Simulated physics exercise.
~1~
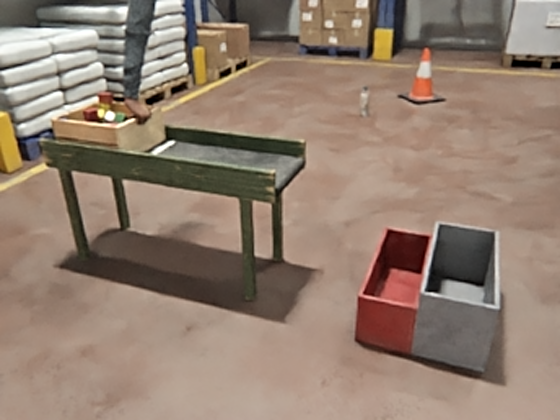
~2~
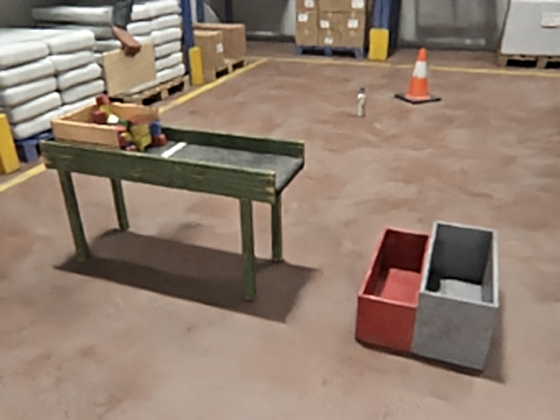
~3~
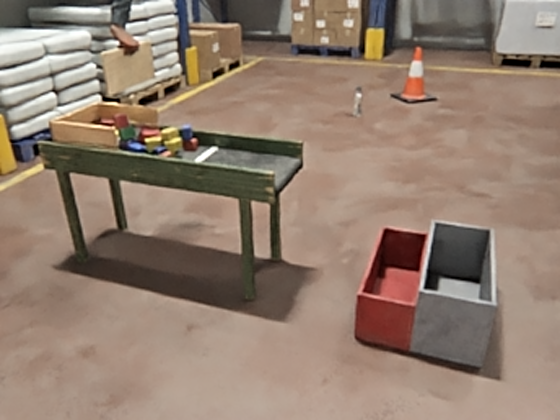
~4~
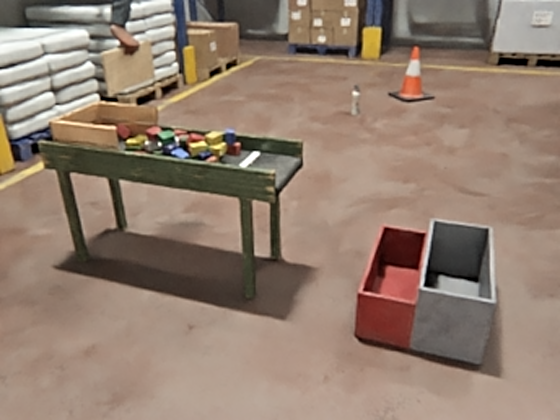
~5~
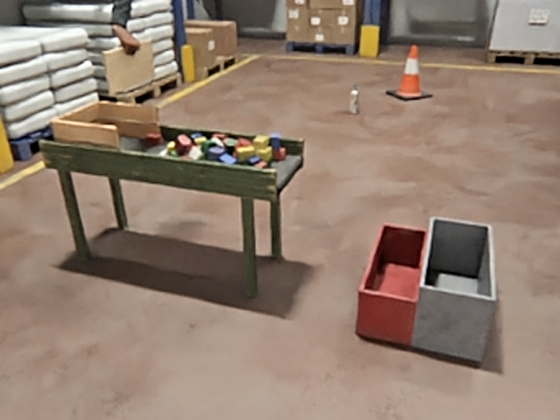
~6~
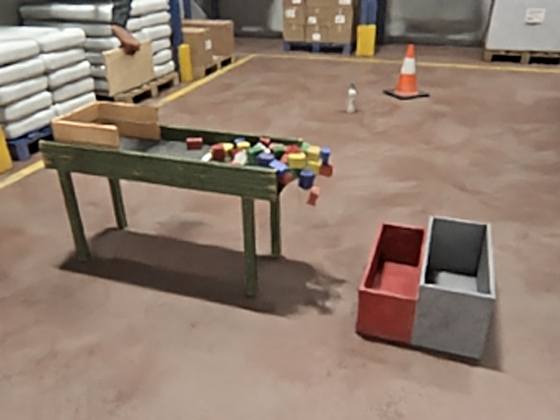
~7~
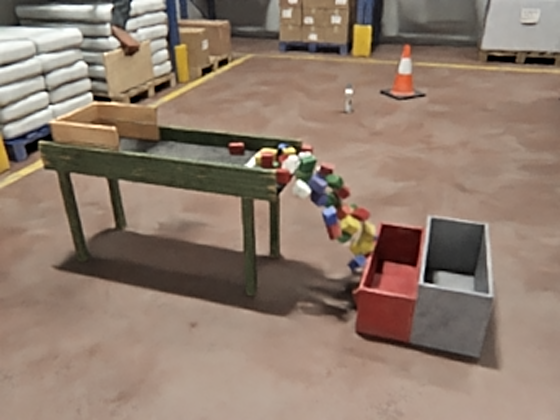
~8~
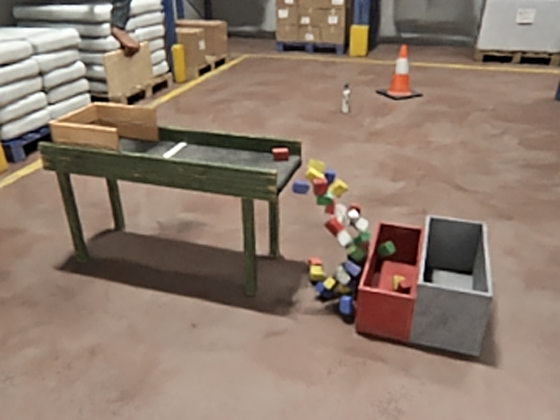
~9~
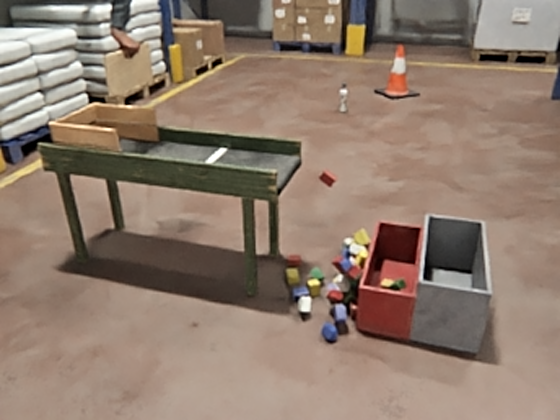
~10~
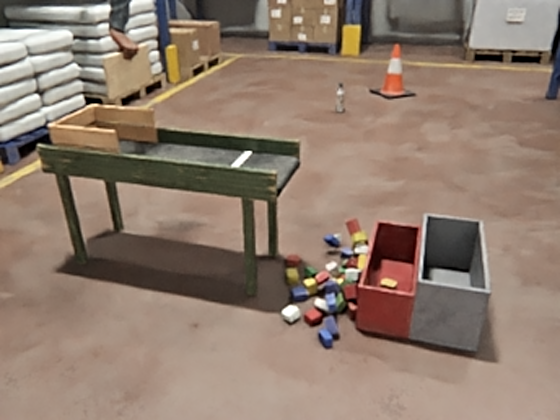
Warehouse floor with colourful blocks riding a green conveyor, tumbling off its end and mostly piling up short of a red box.
